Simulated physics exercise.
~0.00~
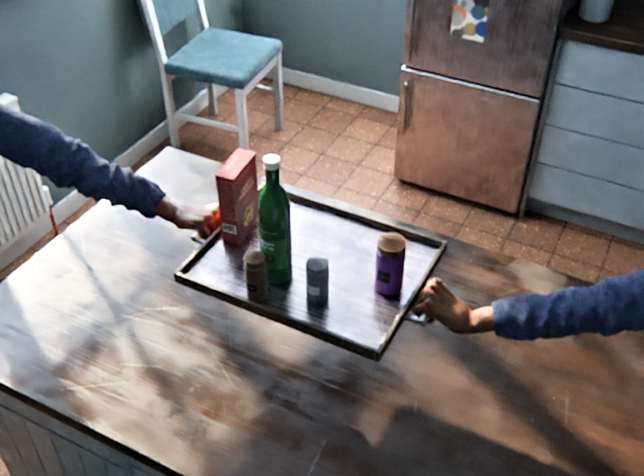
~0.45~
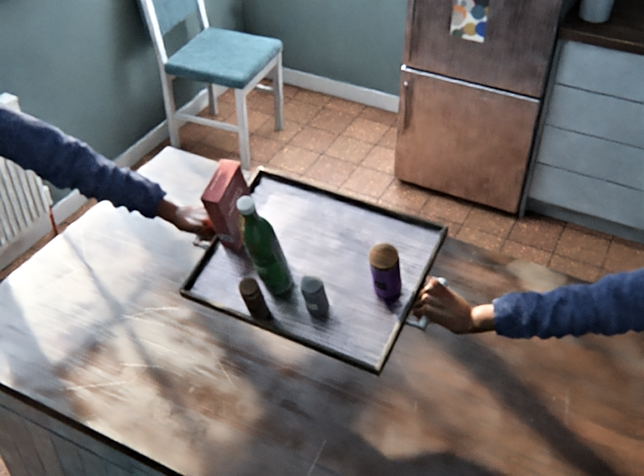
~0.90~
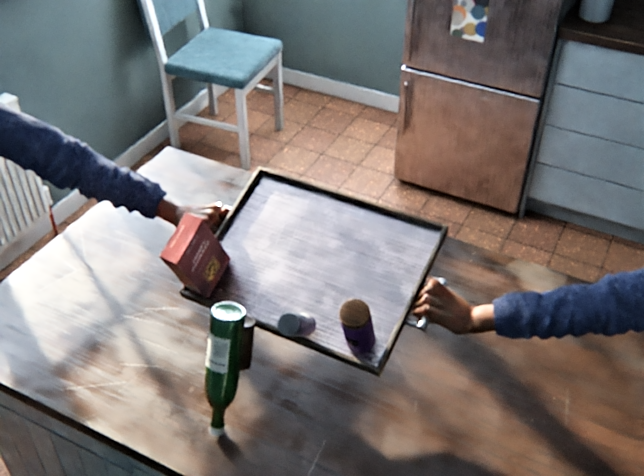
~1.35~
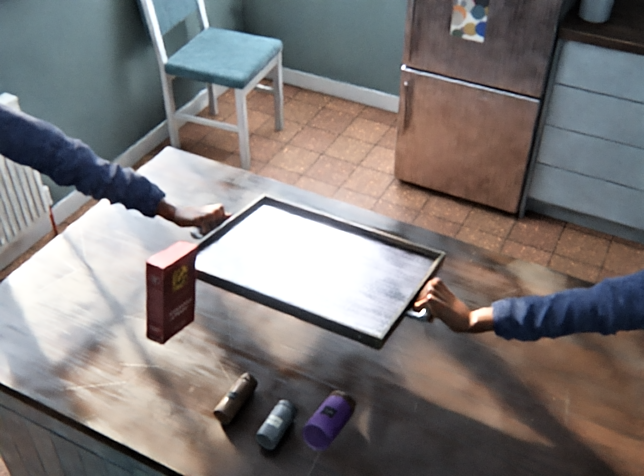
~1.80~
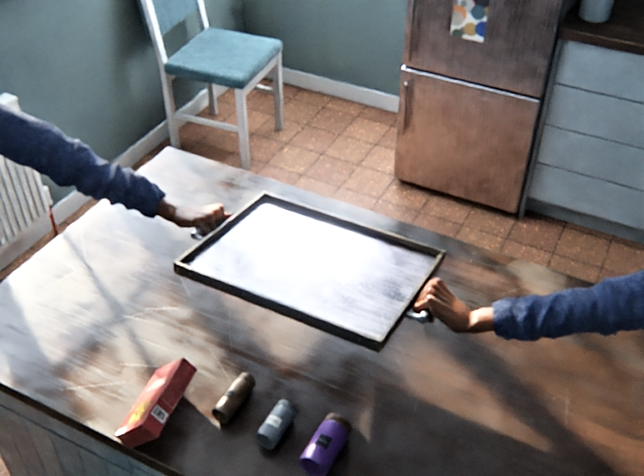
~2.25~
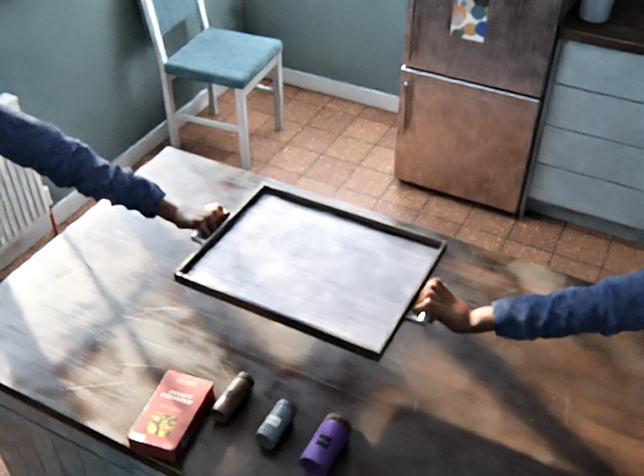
Two hands tipped a tray toward its near edge until the green bottle, red packet, purple jar and two small shakers slid off, then leveled it, leaving the packet, jar and shakers lying on the table and the bottle out of sight.
